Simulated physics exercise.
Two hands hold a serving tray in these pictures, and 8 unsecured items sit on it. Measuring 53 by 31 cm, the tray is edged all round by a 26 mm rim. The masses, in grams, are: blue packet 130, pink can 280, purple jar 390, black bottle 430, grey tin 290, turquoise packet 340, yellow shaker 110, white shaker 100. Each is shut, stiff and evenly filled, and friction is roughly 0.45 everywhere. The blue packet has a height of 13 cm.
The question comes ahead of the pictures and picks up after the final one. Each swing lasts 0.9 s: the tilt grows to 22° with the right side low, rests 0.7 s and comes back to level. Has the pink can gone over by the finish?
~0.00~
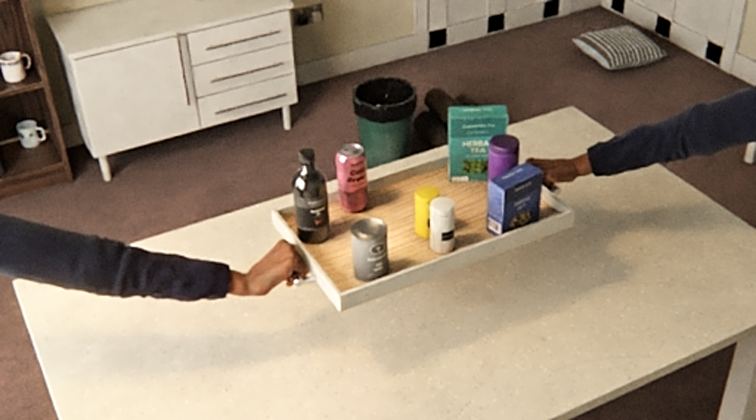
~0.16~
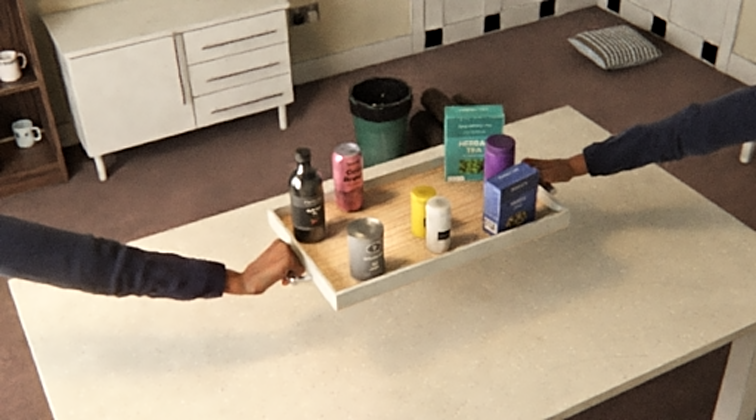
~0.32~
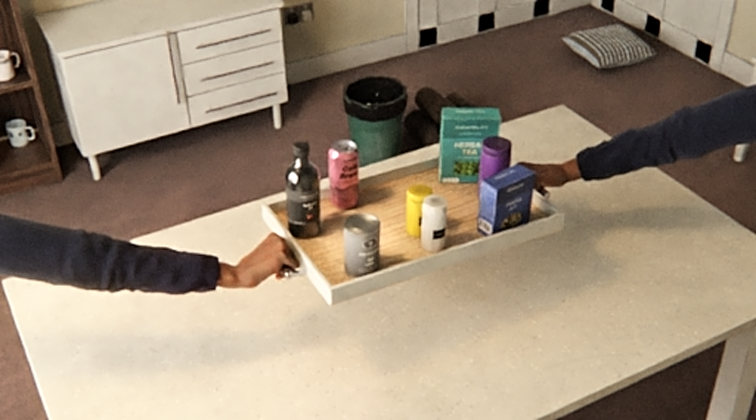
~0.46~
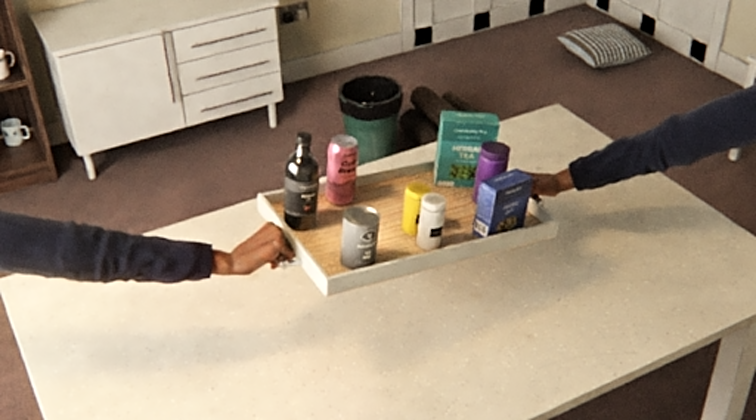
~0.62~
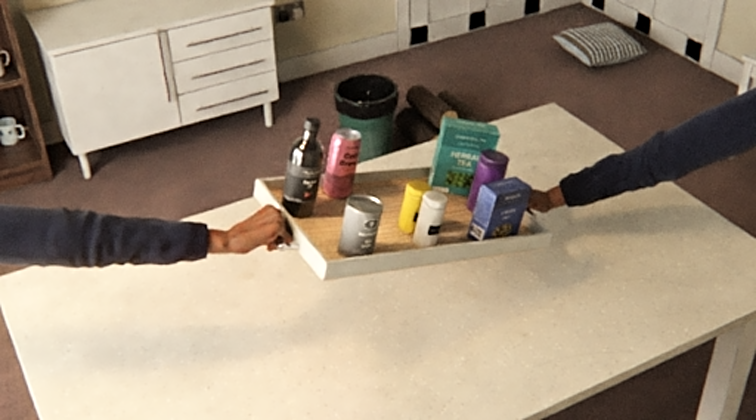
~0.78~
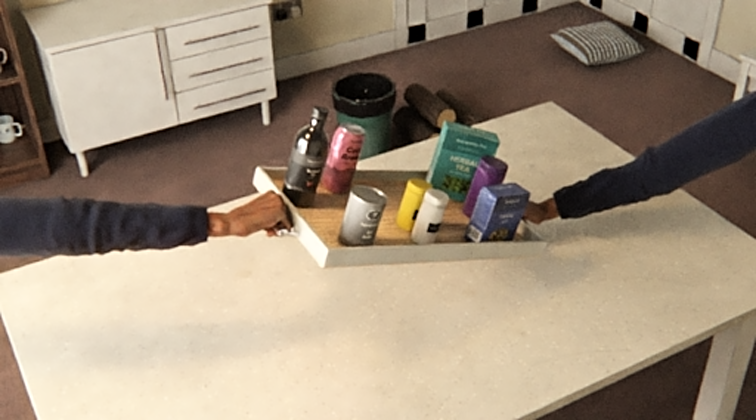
Yes, it has gone over.
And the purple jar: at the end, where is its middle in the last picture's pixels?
Resting point, approx. (483, 163) px.
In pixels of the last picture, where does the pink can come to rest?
You'll find it at about (407, 179).
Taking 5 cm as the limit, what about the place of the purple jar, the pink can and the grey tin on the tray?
Note: Purple jar is left in place. Pink can departs its position. Grey tin is left in place.
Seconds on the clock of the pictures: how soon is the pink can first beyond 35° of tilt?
1.4 s, roughly.
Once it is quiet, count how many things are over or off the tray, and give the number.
That makes 4.
After 1.48 s, tray tilted 22°, right edge down; pink can on its side near (391, 171); black bottle on its side.
After 1.88 s, tray tilted 20°, right edge down; pink can on its side near (409, 186); black bottle on its side; white shaker tipped 36° from how it sat.
At rest (3.1 s), tipped over on the tray, pink can, black bottle, yellow shaker and white shaker; the other 4 in place, give or take 5 cm. In the last view, pink can near (407, 179).
